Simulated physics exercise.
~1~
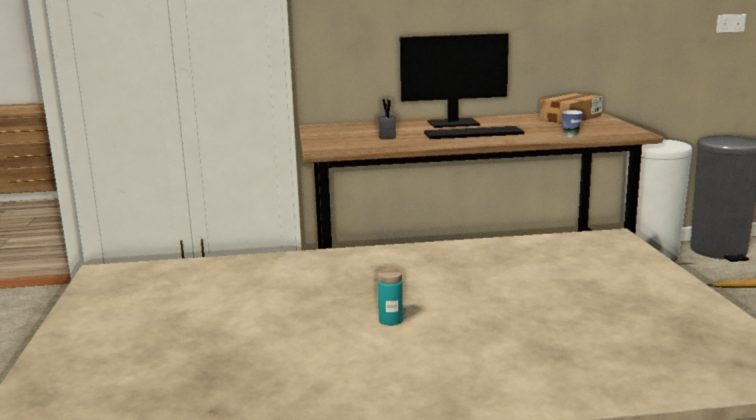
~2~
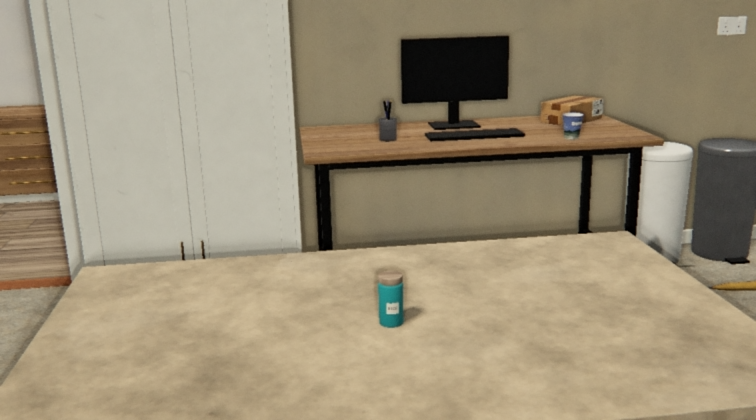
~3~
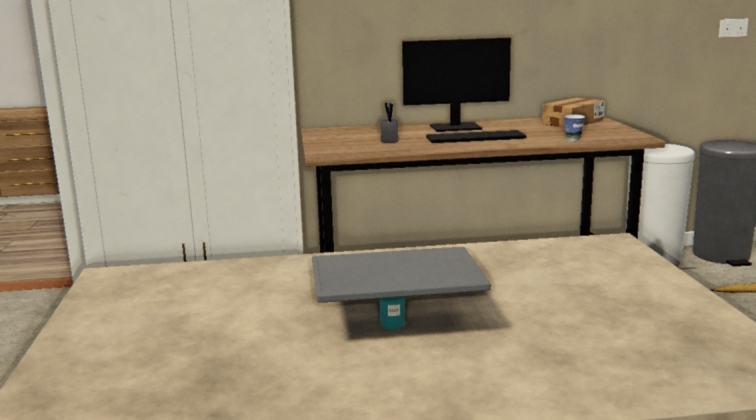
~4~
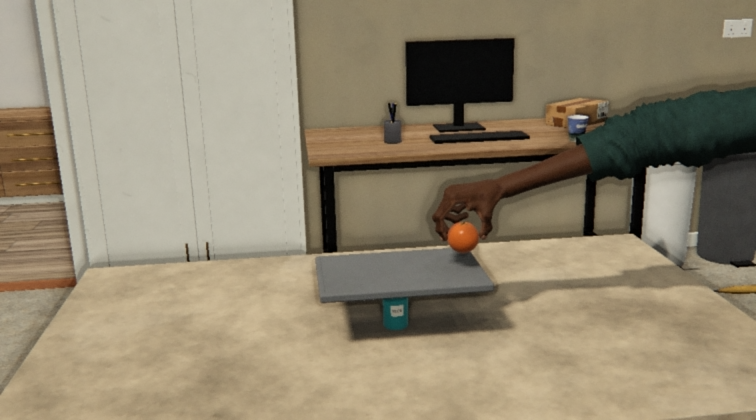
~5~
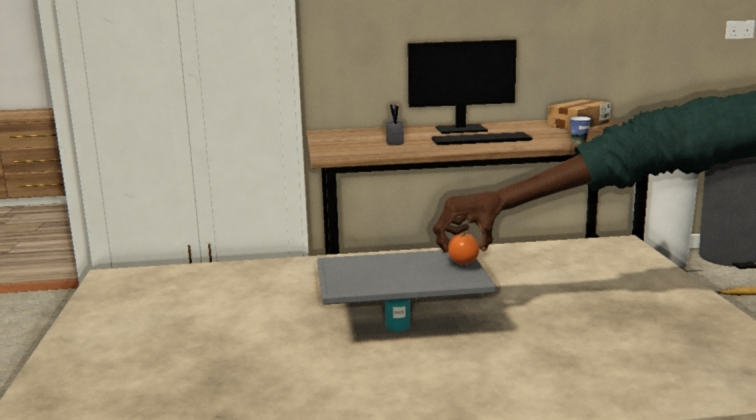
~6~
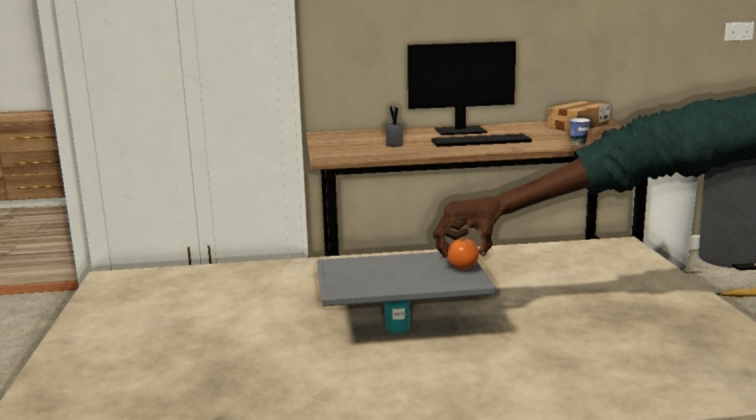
Hand lowering an orange tomato onto the right side of a grey lid resting atop a small teal container on a table.
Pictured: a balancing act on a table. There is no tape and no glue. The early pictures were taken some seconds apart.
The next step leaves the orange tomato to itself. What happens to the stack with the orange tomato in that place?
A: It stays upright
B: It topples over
Answer: B.
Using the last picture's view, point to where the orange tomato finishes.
In the final view it sits at roughly (506, 307).
Then, 0.40 s past the last view, orange tomato now fallen; grey lid rocked 44° from its first pose.
Then, 0.60 s past the last view, grey lid rocked 37° from its first pose.
Finally, fallen, orange tomato; moved from the start, grey lid; turquoise shaker still in place. Final places as the last picture's camera would see them, orange tomato near (506, 307). The stack gives way.
